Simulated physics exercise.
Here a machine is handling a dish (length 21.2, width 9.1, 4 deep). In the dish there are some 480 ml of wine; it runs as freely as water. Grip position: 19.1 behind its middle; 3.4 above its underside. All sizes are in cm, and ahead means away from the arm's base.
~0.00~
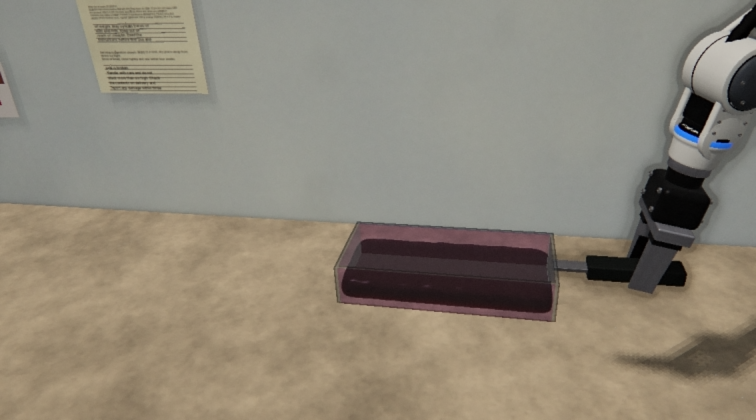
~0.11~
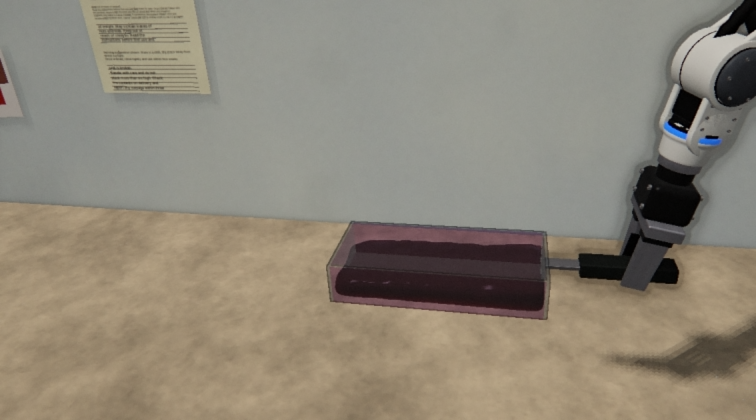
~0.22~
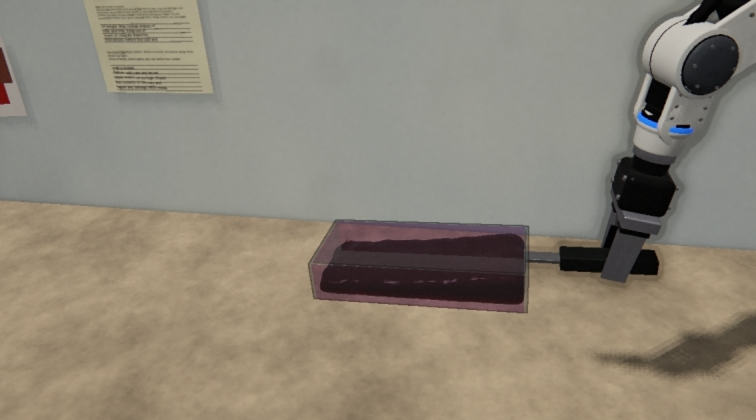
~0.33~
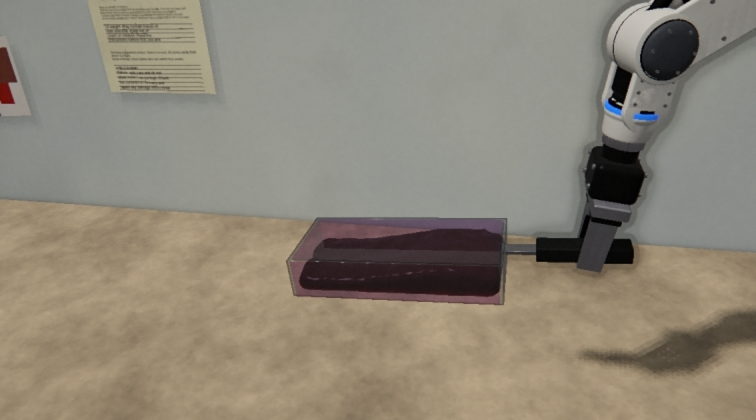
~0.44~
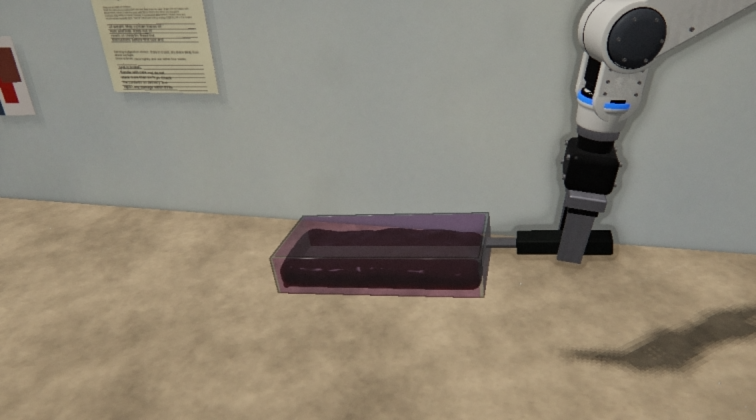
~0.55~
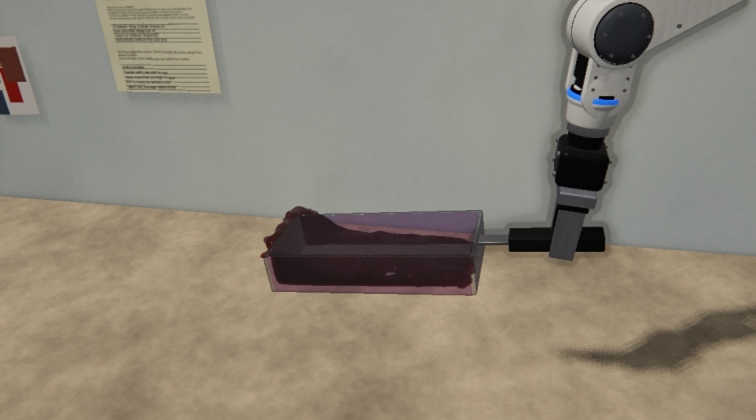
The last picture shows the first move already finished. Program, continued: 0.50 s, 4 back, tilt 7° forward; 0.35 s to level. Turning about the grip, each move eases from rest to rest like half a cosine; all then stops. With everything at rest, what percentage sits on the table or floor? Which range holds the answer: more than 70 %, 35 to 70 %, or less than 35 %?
The range is less than 35 %.
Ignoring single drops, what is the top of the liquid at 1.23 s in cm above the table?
Stray drops aside, I'd put it at close to 21 cm.
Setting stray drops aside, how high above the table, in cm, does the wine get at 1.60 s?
Max height: Around 21 cm.
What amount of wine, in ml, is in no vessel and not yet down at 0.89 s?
About 35 ml.
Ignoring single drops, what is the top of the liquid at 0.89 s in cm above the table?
I'd put it at some 20 centimetres up.
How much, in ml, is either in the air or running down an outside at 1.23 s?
Amount outside the vessels: Near 0 ml.
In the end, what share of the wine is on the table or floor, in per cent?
The figure is roughly 25 per cent.
After 0.89 s, tilted 7° forward, liquid up to 20 above the table; 370 ml in the dish, 80 ml on the table or floor, 35 ml in the air or running down outside.
After 1.23 s, tilted 3° forward, liquid up to 22 above the table; 370 ml in the dish, 110 ml on the table or floor.
After 1.60 s, level, liquid up to 21 above the table; 370 ml in the dish, 110 ml on the table or floor.
After 2.40 s, level, liquid up to 21 above the table; 370 ml in the dish, 110 ml on the table or floor.
At rest, 370 ml in the dish, 110 ml on the table or floor. That is 23 % on the table or floor.
